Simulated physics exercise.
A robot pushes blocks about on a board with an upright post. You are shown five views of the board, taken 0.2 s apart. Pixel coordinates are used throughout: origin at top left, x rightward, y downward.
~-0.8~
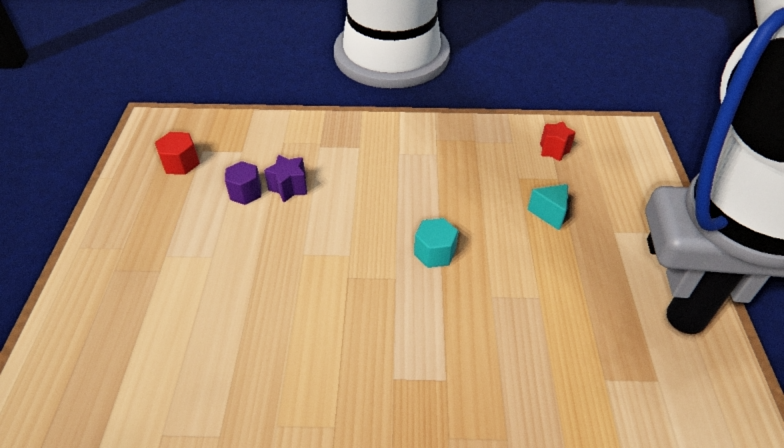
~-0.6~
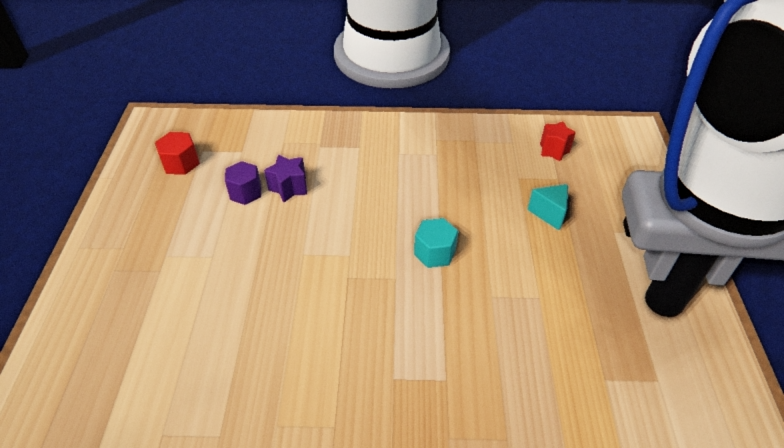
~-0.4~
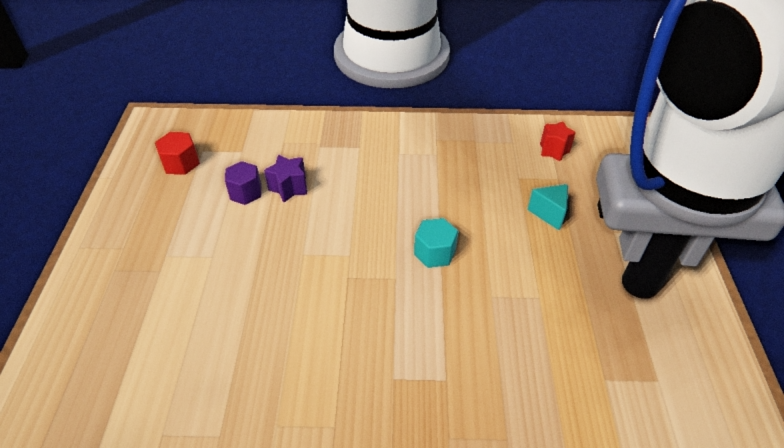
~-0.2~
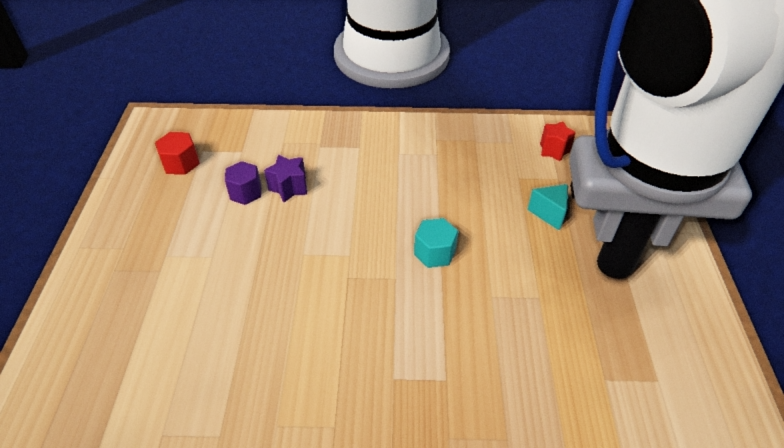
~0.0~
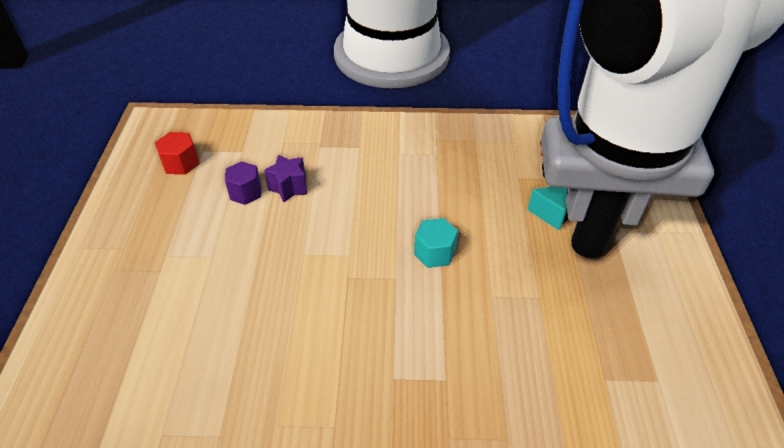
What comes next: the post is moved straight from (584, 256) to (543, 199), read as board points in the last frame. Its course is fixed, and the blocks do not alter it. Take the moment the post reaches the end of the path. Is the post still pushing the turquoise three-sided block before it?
It seems so.
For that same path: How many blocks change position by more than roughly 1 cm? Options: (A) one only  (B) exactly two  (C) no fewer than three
A: One only.
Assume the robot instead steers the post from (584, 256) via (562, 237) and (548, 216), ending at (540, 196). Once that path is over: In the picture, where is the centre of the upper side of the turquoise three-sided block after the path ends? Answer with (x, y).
In the picture, that point is around (534, 150).
The first path, step by step. Halfway along, post (566, 217); turquoise three-sided block (546, 181).
At the end, post (546, 190); turquoise three-sided block (529, 155); red star unmoved.
